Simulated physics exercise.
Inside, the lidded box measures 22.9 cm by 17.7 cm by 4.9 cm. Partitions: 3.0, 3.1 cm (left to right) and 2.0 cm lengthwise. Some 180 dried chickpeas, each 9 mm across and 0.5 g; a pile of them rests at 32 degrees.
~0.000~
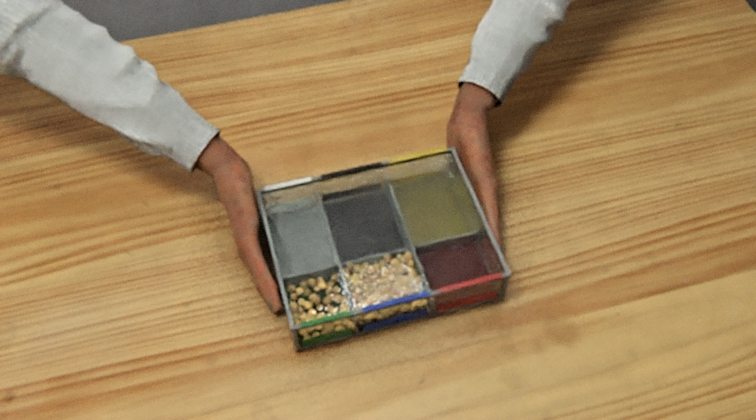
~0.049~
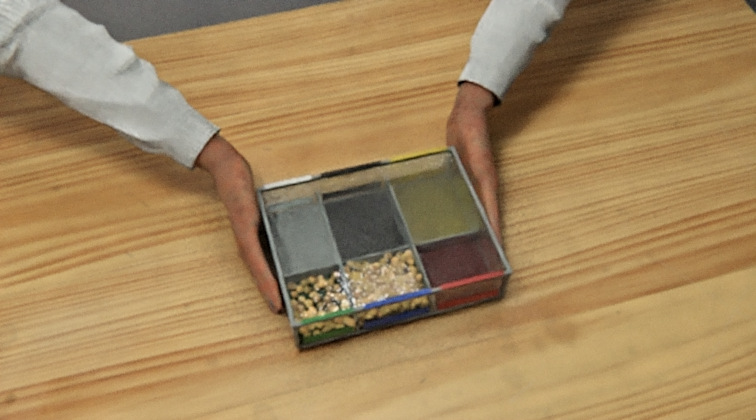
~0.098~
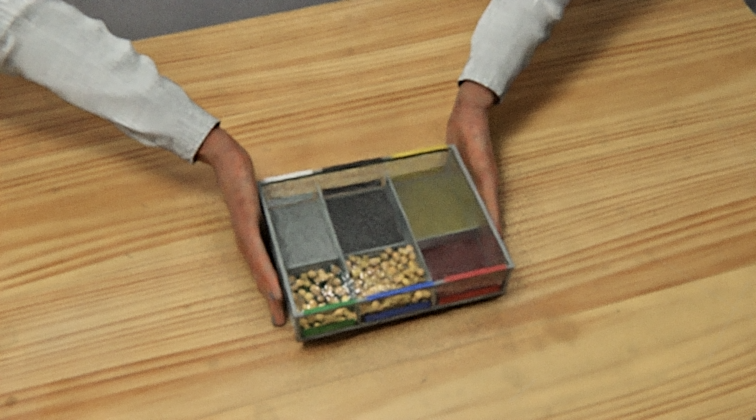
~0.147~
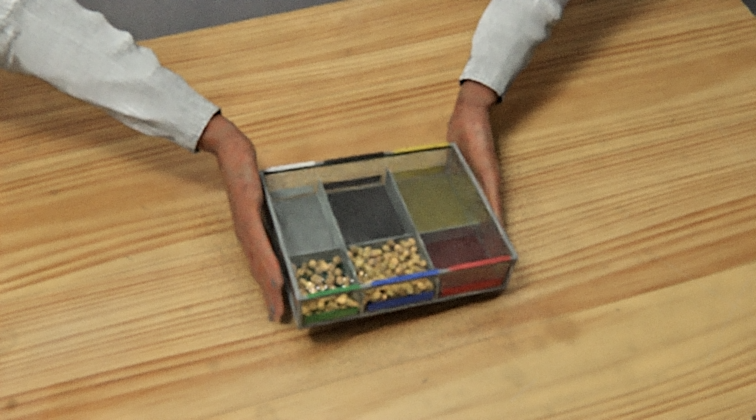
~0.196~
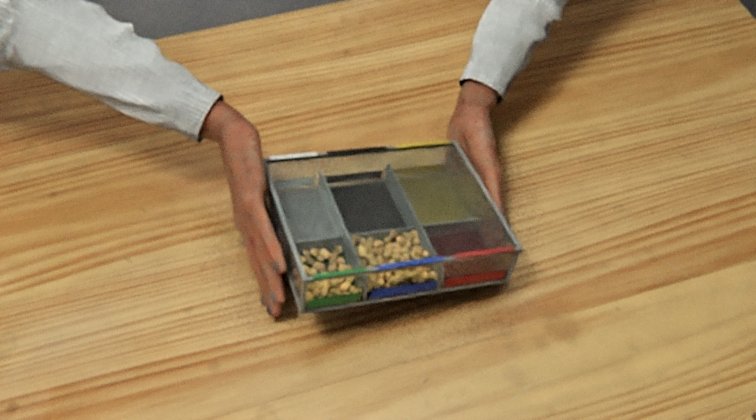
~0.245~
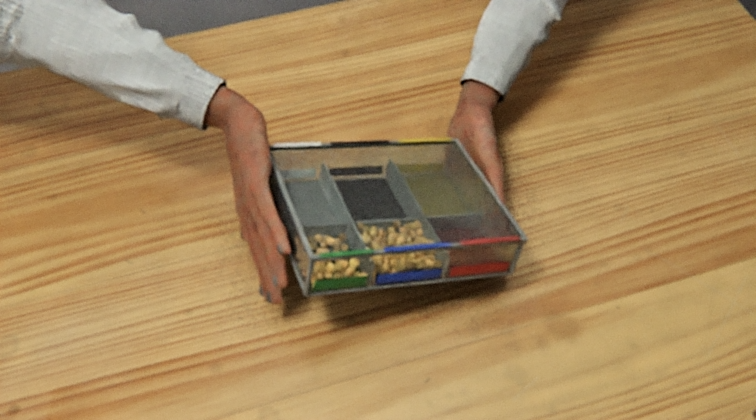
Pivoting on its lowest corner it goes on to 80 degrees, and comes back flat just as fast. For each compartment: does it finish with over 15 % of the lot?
Red compartment: No; blue compartment: Yes; green compartment: No; yellow compartment: Yes; white compartment: No; black compartment: Yes.
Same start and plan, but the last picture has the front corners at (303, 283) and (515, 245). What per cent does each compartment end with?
Red 0, blue 30, green 15, yellow 30, white 5, black 20.
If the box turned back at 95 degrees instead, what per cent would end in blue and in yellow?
In that case blue 15, yellow 65.
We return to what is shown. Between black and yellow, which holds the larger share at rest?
The yellow compartment.
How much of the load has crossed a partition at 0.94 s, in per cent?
Some 20 per cent.
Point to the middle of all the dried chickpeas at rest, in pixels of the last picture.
Near (390, 218).
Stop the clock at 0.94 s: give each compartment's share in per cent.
Red 0; blue 55; green 25; yellow 10; white 0; black 10.
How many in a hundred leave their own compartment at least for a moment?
Roughly 60 per cent.
After 0.94 s, tilt 79 degrees; blue 55 %, green 25 %, yellow 10 %, black 10 %.
Then, at 1.40 s, tilt 34 degrees; blue 30 %, green 10 %, yellow 35 %, black 20 %.
Then, at 1.94 s, tilt 0 degrees; blue 30 %, green 10 %, yellow 35 %, black 20 %.
At rest (2.7 s), red 0 %, blue 30 %, green 10 %, yellow 35 %, white 0 %, black 20 %.
